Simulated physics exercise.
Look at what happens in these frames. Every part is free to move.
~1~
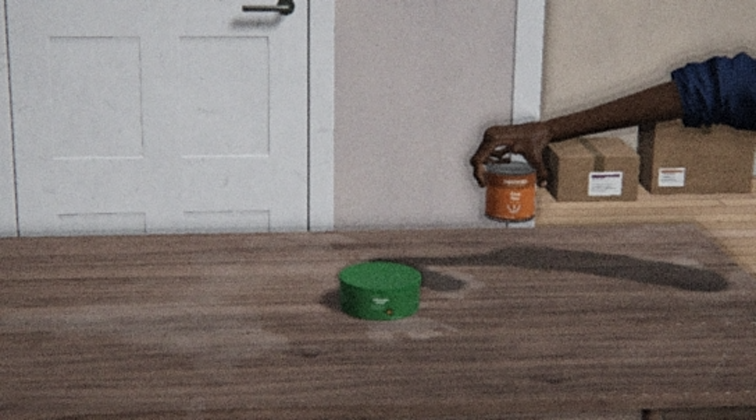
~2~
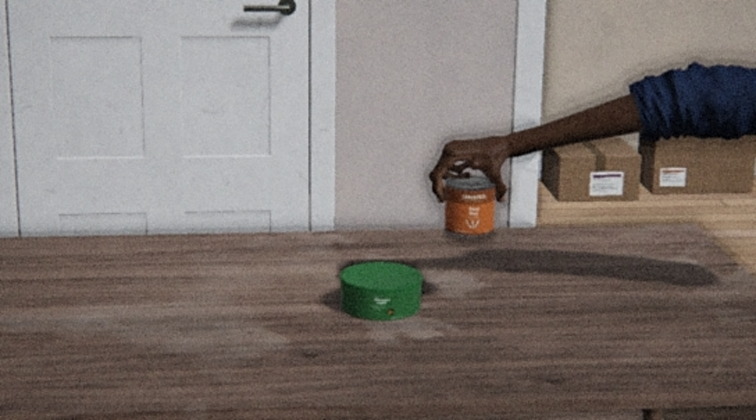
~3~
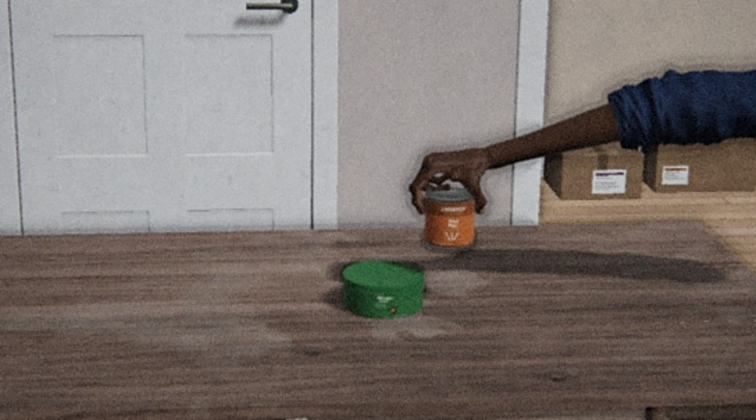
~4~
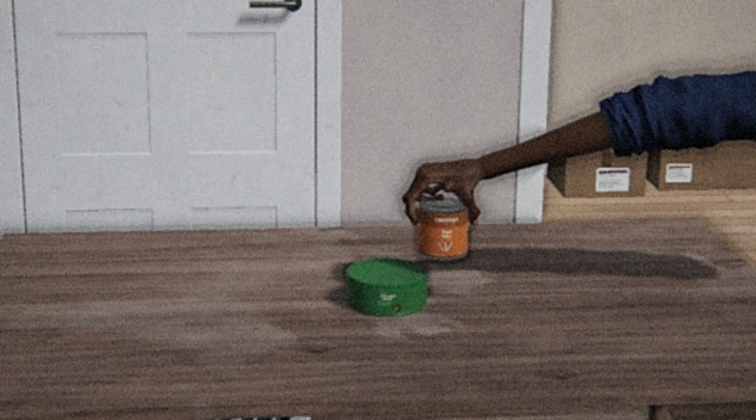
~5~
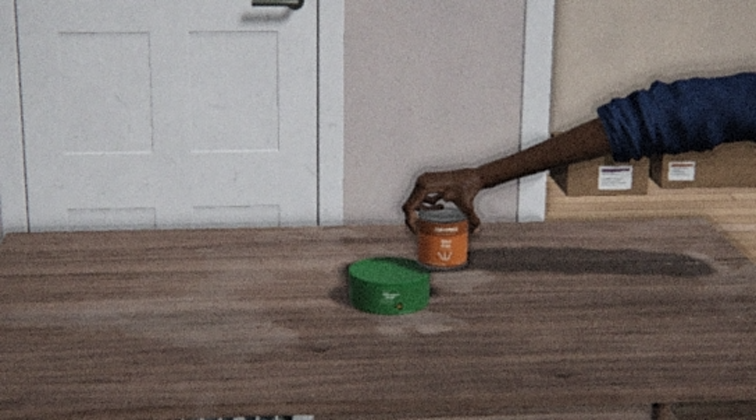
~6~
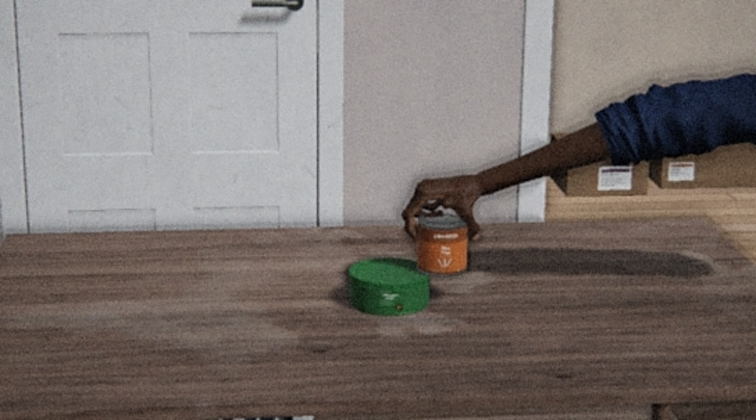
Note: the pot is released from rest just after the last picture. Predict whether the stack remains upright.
Prediction: The stack falls over.
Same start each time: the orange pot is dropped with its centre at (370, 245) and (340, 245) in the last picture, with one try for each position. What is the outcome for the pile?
Case one: The pile stands firm; case two: It topples.
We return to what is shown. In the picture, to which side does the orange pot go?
It ends up further right.
Then, 0.30 s past the last view, orange pot now fallen.
Then, 0.40 s past the last view, things are still on the move.
Then, 1.80 s past the last view, nothing new.
Finally, fallen, orange pot; green tub still in place. Final places as the last picture's camera would see them, orange pot near (491, 280). The pile gives way.
